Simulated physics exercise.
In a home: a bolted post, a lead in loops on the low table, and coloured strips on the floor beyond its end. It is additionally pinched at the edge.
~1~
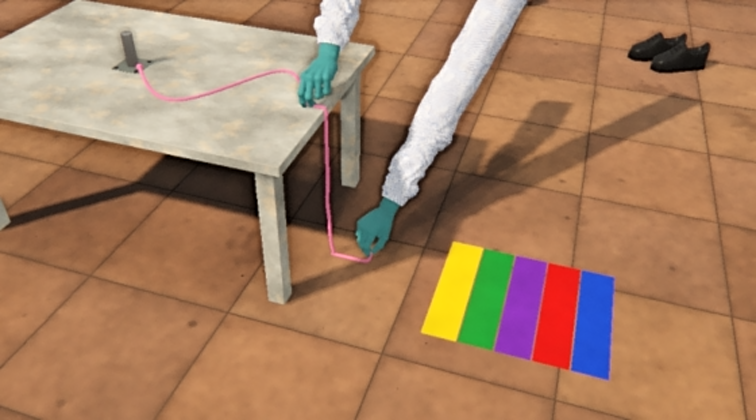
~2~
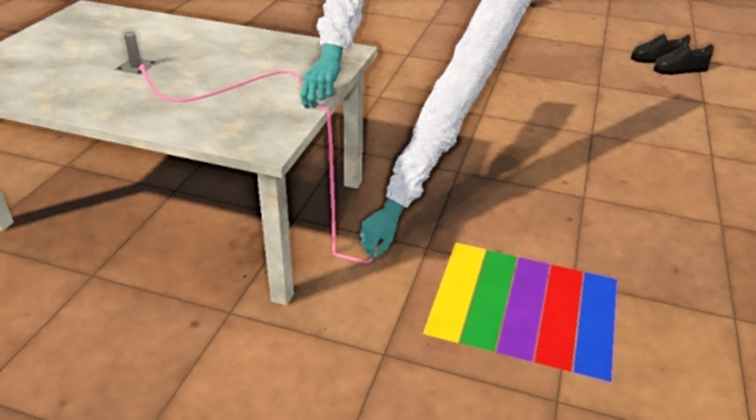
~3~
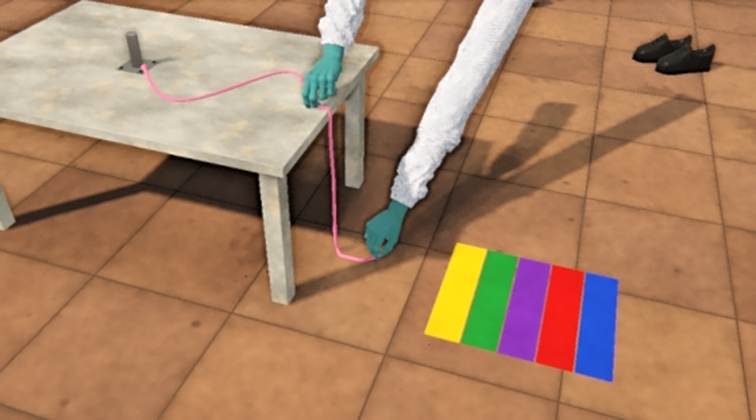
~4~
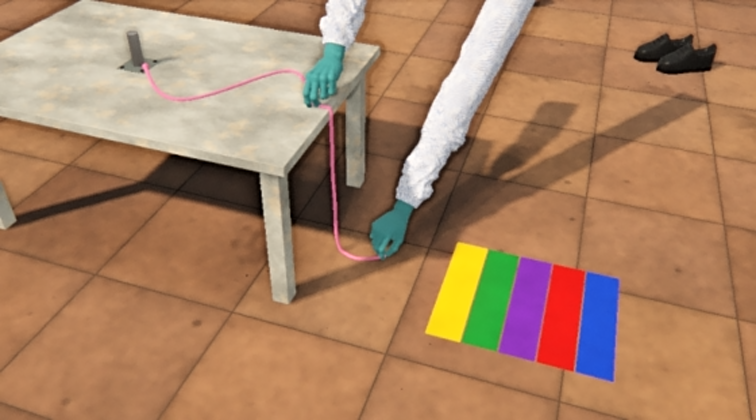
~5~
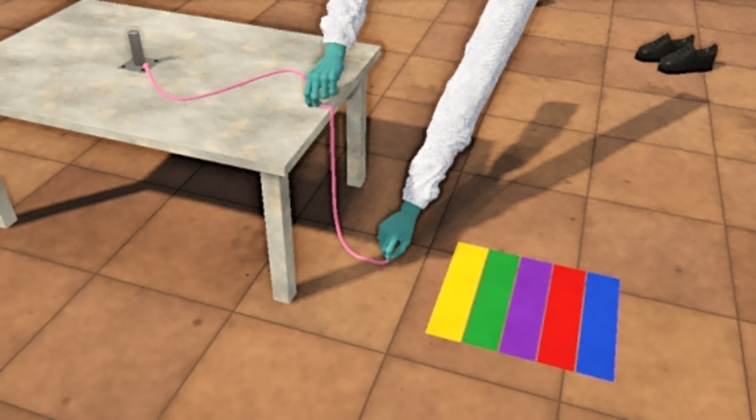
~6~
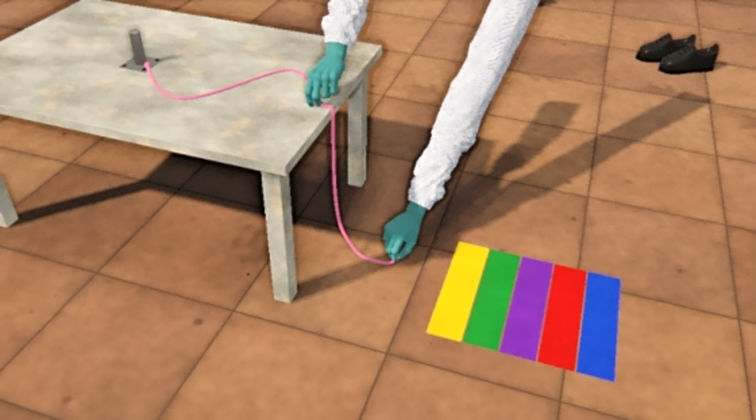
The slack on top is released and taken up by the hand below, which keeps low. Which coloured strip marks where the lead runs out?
Blue.
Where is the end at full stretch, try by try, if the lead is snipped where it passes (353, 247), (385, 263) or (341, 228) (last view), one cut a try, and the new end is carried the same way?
In order, it ends up near (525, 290), (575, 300) and (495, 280).
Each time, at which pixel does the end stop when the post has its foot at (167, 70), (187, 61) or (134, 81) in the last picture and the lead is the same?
In pixels, the answers are (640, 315), (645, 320) and (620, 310).
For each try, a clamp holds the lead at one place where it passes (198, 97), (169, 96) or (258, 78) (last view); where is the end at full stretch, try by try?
Going try by try, I'd put it close to (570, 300), then (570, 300), and finally (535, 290).
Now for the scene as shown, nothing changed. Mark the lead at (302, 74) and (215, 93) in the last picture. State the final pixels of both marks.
I'd say about (349, 115) for one and about (255, 86) for the other.
Soon after, end near (549, 294); over purple.
Then, end near (583, 302); over red.
At full stretch, end near (603, 307); over blue. It gets as far as the blue strip.
